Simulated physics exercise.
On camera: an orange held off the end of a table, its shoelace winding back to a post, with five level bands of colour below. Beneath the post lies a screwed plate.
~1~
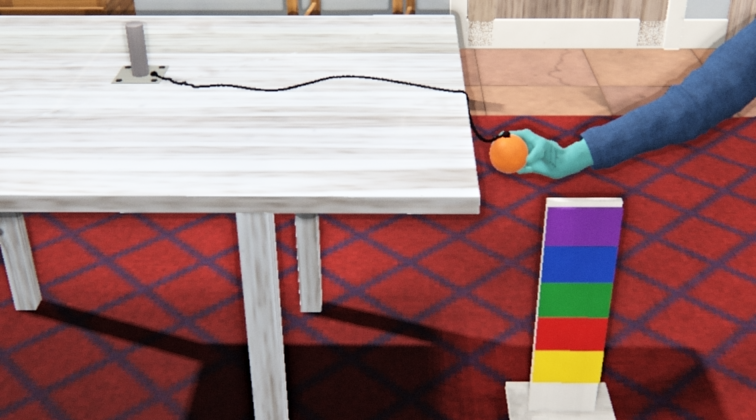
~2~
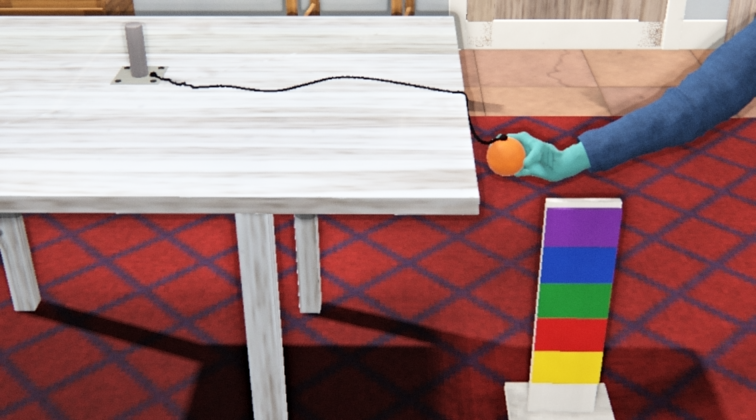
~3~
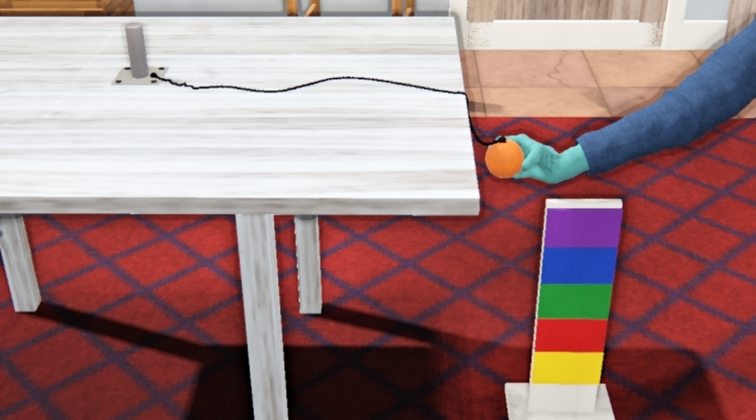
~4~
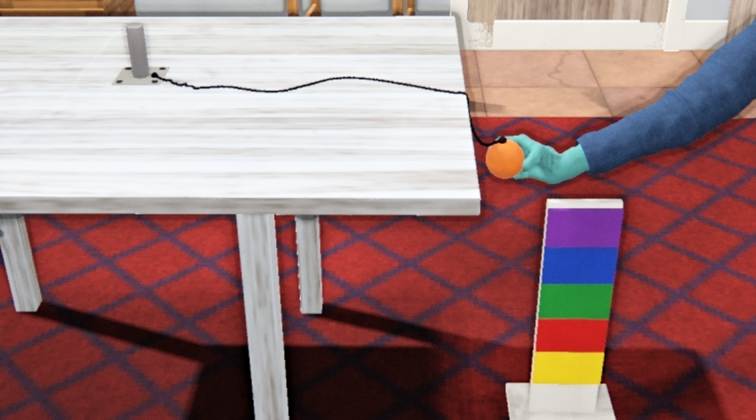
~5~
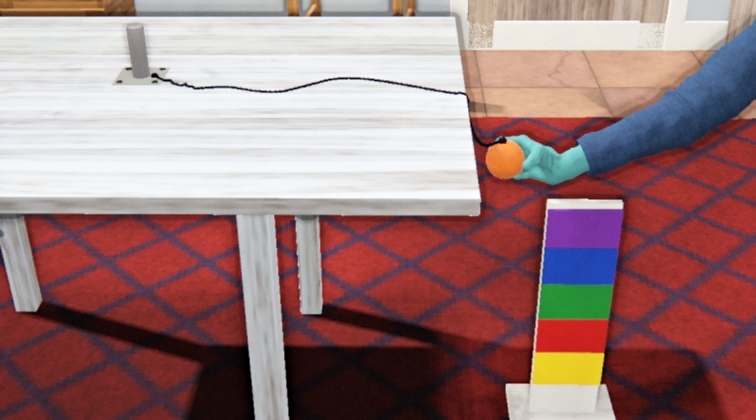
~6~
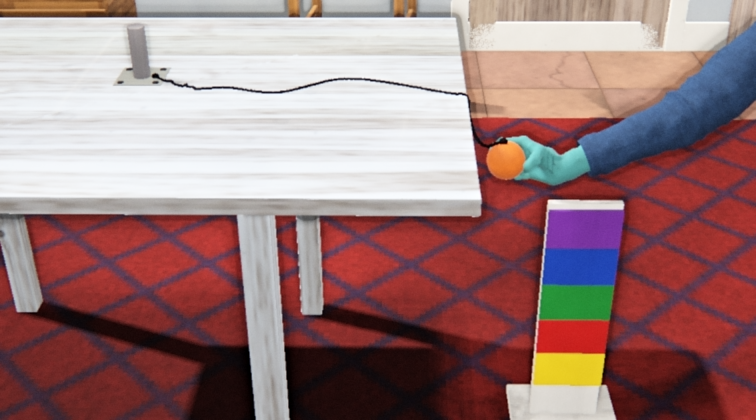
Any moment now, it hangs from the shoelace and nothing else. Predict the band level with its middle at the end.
Prediction: Purple.
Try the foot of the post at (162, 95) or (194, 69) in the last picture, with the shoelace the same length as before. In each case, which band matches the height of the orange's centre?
Result 1: Blue. Result 2: Blue.
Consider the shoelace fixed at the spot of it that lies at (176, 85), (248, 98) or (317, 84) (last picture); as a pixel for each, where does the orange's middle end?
Approximately (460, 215), (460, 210) and (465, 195), respectively.
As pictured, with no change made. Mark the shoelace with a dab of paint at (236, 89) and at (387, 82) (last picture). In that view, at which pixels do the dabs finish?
To (262, 82) for the first and to (422, 92) for the second.
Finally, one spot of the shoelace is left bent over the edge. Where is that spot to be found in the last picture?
Pixel (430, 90).
Soon after, orange near (489, 218); level with purple.
Then, orange near (436, 214); level with purple.
Further on, orange near (463, 222); level with purple.
At rest, orange near (461, 221); level with purple. At purple.
